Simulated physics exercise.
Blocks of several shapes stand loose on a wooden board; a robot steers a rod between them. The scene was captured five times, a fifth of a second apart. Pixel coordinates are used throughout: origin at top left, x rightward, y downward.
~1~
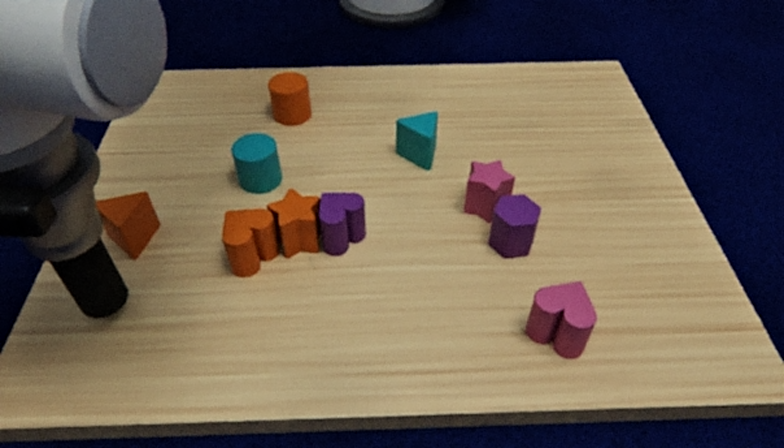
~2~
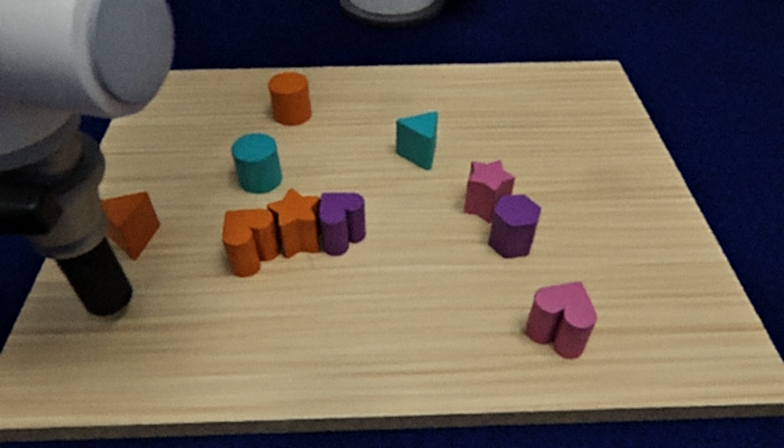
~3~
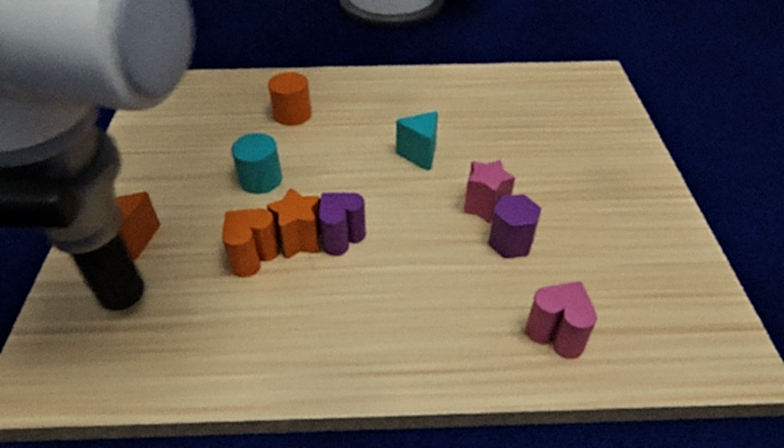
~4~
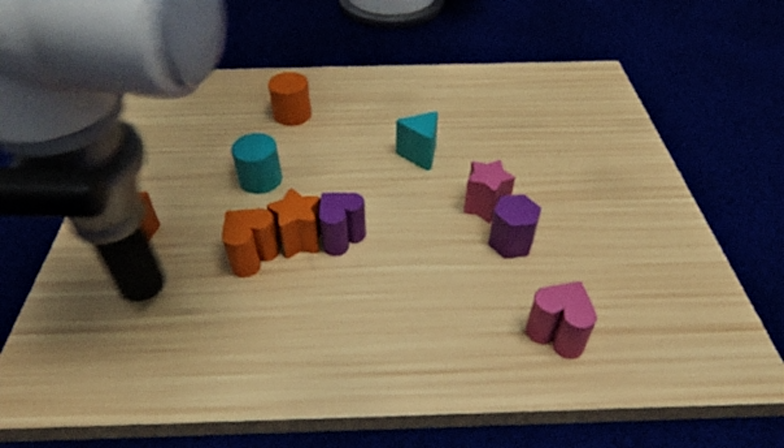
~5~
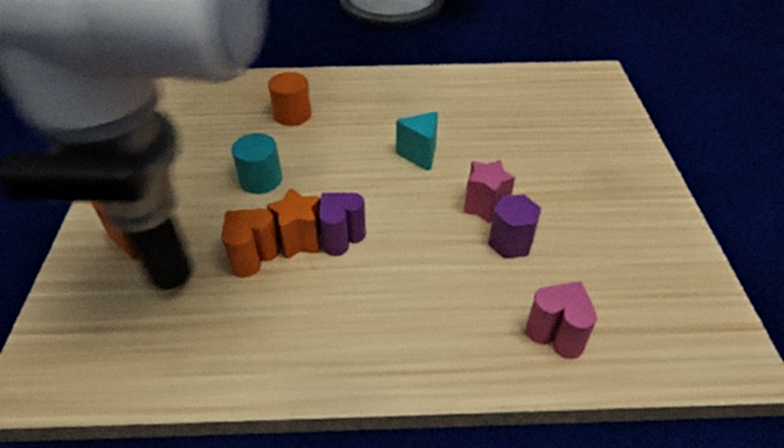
A robot arm's black rod moved slowly right across the wooden board, passing in front of an orange triangular block and nearing the orange heart, while all the colourful blocks stayed still.
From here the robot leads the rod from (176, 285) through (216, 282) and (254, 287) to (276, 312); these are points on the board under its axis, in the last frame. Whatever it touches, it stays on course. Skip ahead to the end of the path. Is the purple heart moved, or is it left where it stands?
The block you're asking about stays where it is.
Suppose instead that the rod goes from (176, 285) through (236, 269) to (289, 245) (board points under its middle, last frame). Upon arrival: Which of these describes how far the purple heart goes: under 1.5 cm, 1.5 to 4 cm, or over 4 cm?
Once the path is done, the purple heart lies within 1.5 cm of its present place.
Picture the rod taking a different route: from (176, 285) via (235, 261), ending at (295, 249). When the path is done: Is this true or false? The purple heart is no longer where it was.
Answer: True.
On the path given first. One third of the way, rod (214, 270); orange heart (248, 222).
Two thirds of the way, rod (252, 276); orange heart (260, 218), turned 45° anticlockwise; orange star (298, 200), turned 10° clockwise.
At the end, rod (273, 300); orange heart (260, 218), turned 45° anticlockwise; orange star (298, 200), turned 10° clockwise; purple heart still.
